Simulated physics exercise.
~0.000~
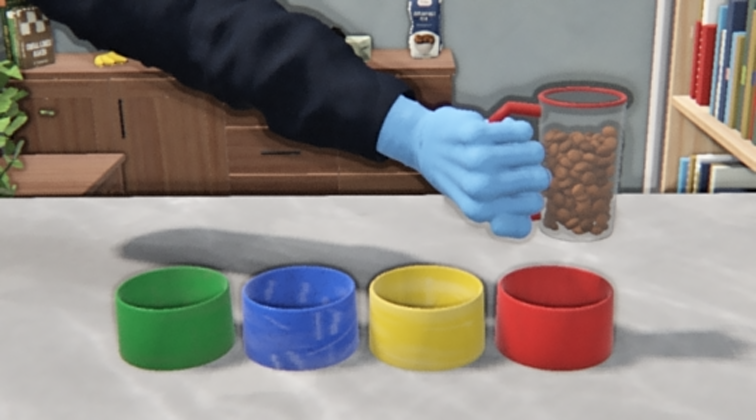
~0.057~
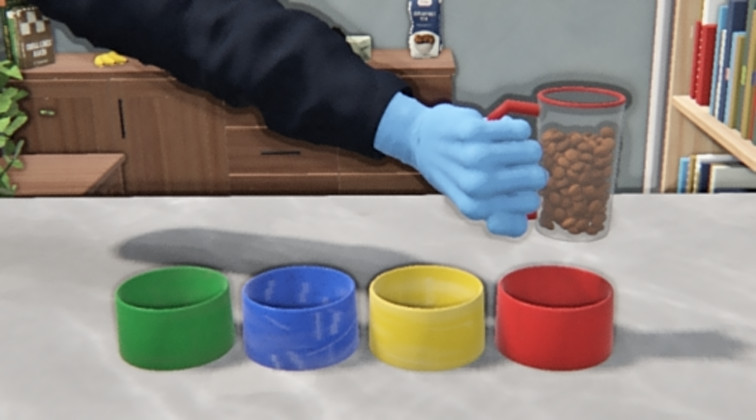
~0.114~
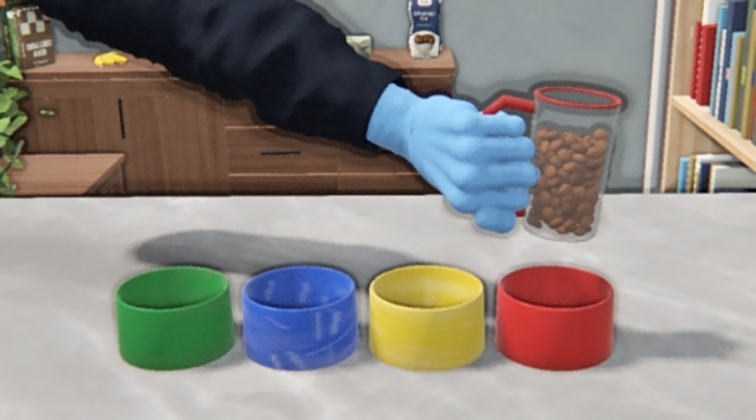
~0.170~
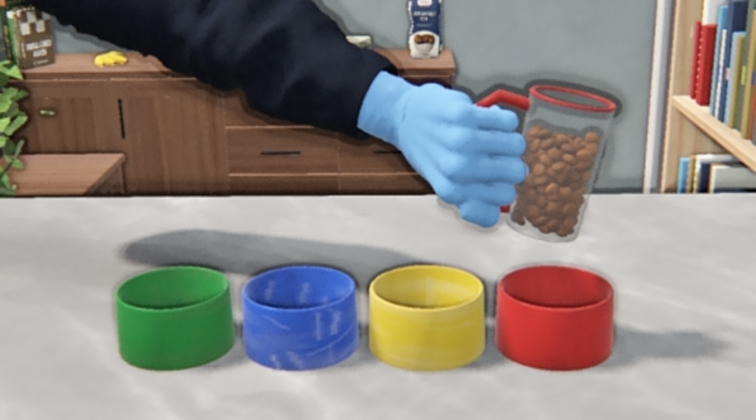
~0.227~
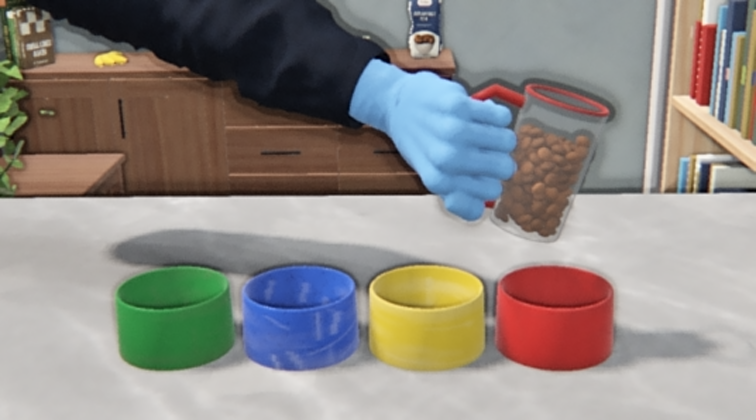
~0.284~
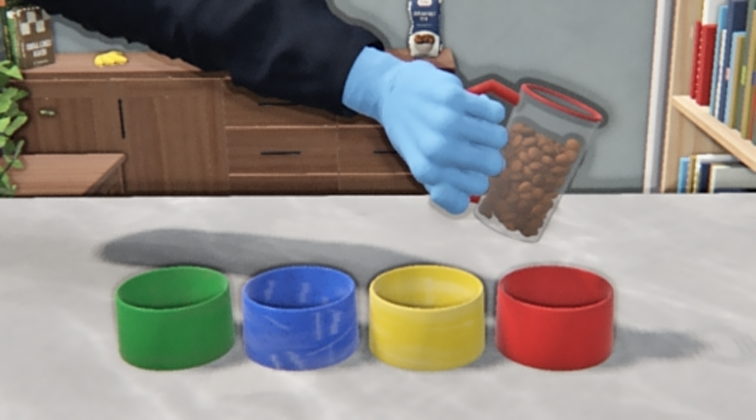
Above four coloured dishes, a gloved hand moves a clear cup left, tilting it right.
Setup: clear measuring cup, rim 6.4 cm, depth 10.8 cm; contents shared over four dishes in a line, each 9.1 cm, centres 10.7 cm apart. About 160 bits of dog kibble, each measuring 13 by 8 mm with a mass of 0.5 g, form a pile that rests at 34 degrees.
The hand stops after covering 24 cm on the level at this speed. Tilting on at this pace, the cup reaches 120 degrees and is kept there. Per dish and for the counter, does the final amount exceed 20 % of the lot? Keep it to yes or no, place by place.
Place by place: Red dish no, blue dish no, green dish no, yellow dish yes, counter yes.
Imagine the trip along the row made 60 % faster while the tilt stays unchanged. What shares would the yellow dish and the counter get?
Yellow: 40; counter: 50.
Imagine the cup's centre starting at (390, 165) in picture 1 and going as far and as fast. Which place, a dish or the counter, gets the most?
Green.
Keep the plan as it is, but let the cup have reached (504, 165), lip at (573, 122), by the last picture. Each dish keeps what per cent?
You'd end up with red at 0, blue at 10, green at 0 and yellow at 30.
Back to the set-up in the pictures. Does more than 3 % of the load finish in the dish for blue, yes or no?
For blue, correct.
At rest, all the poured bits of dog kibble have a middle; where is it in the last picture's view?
Roughly pixel (383, 335).
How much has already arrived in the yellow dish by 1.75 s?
By that moment it's near 45 percent.
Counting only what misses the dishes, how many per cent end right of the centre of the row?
About 50 %.
After 0.88 s, tilt 80 degrees; cup holds 100 %.
Then, at 1.27 s, tilt 117 degrees; cup holds 90 %, yellow 10 %.
Then, at 1.75 s, tilt 120 degrees; cup holds 15 %, blue 10 %, yellow 45 %.
At rest (2.8 s), red 0 %, blue 10 %, green 0 %, yellow 45 %, counter 45 %.
